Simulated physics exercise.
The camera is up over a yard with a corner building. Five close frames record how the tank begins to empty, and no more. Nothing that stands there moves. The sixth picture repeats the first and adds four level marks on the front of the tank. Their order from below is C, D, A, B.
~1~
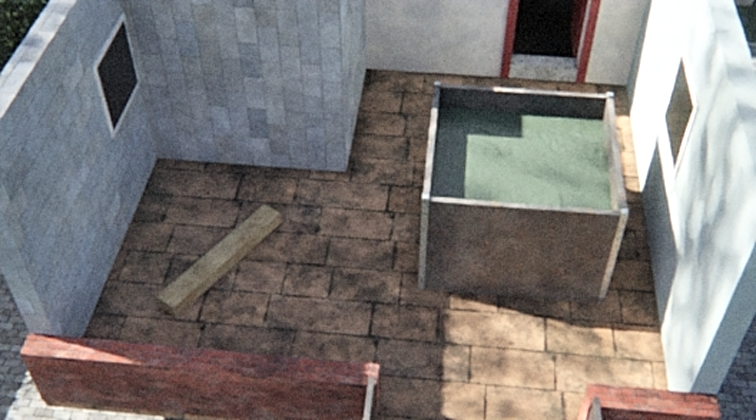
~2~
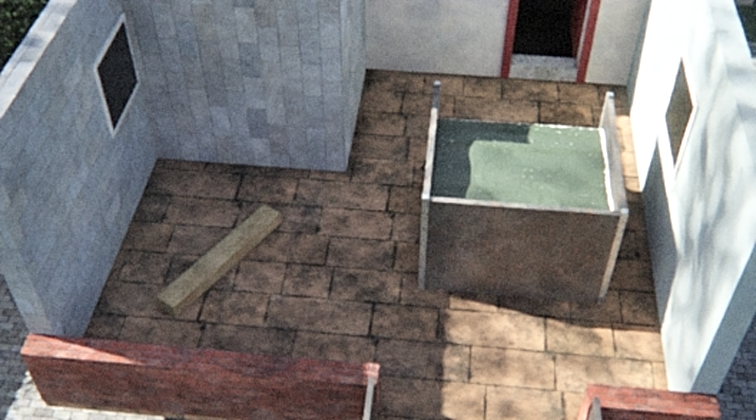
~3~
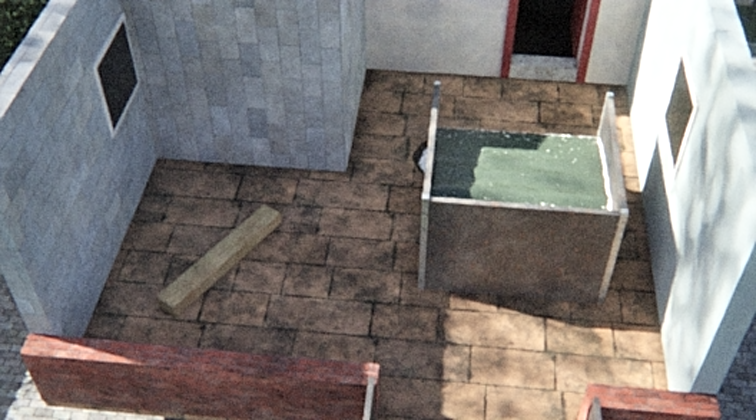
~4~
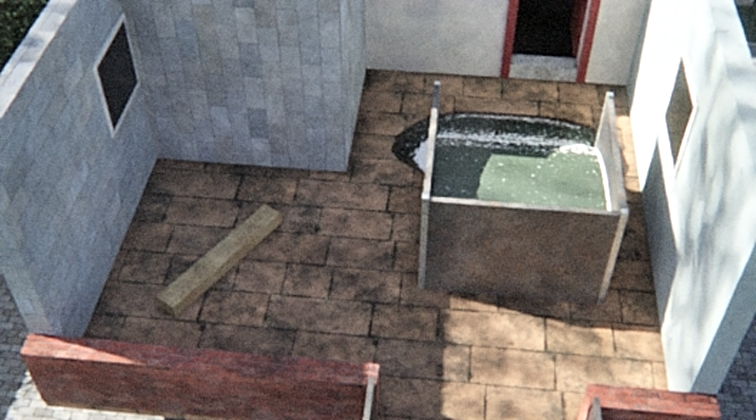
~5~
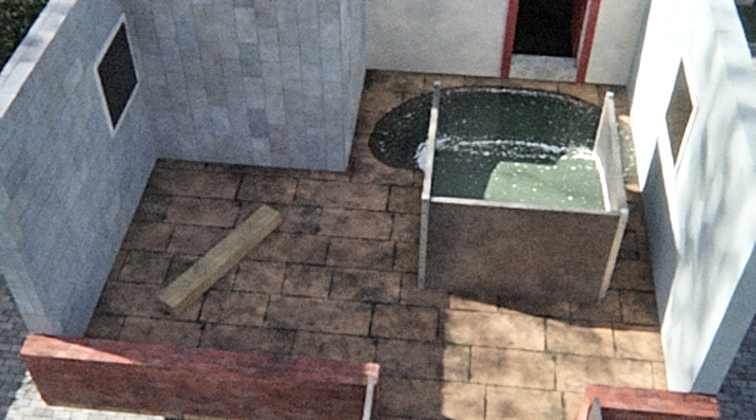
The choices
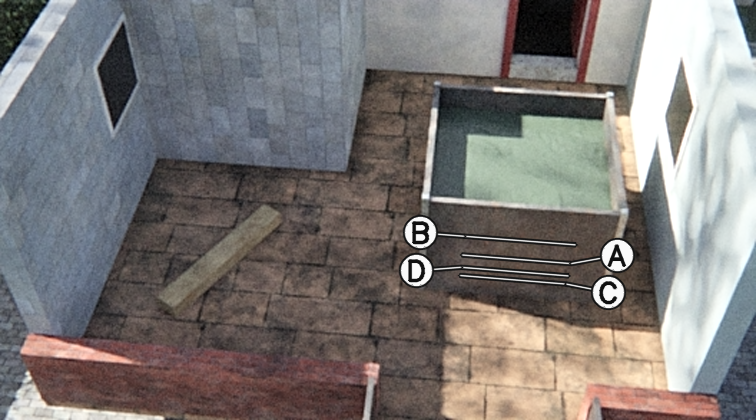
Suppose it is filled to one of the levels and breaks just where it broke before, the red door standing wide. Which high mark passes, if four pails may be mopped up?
That is line D.
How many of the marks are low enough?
Two of them.
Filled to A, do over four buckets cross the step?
Yes, it does.
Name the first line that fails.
That is line A.
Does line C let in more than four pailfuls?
No, that is safe.
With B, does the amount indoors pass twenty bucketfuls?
Yes.
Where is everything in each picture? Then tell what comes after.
Water in the tank at rest, its middle at (521, 164); foot of the red doorway at (542, 80); open gate at (483, 370), in the first frame.
Water covers 2 % of the ground, its front hidden from here, in the second frame.
Water covers 6 % of the ground, its front hidden from here, in the third frame.
Front seen at (405, 137), 12 % of the ground wet, in the fourth frame.
Front seen at (399, 109), 21 % of the ground wet, in the fifth frame.
On the marked copy, A at (516, 259); B at (519, 240); C at (513, 279); D at (514, 271); from the bottom up C, D, A, B.
If A is chosen, about 10 bucketfuls get in.
If B is chosen, dozens of bucketfuls pour in.
If C is chosen, nothing gets over.
If D is chosen, a splash gets over, under a bucket.
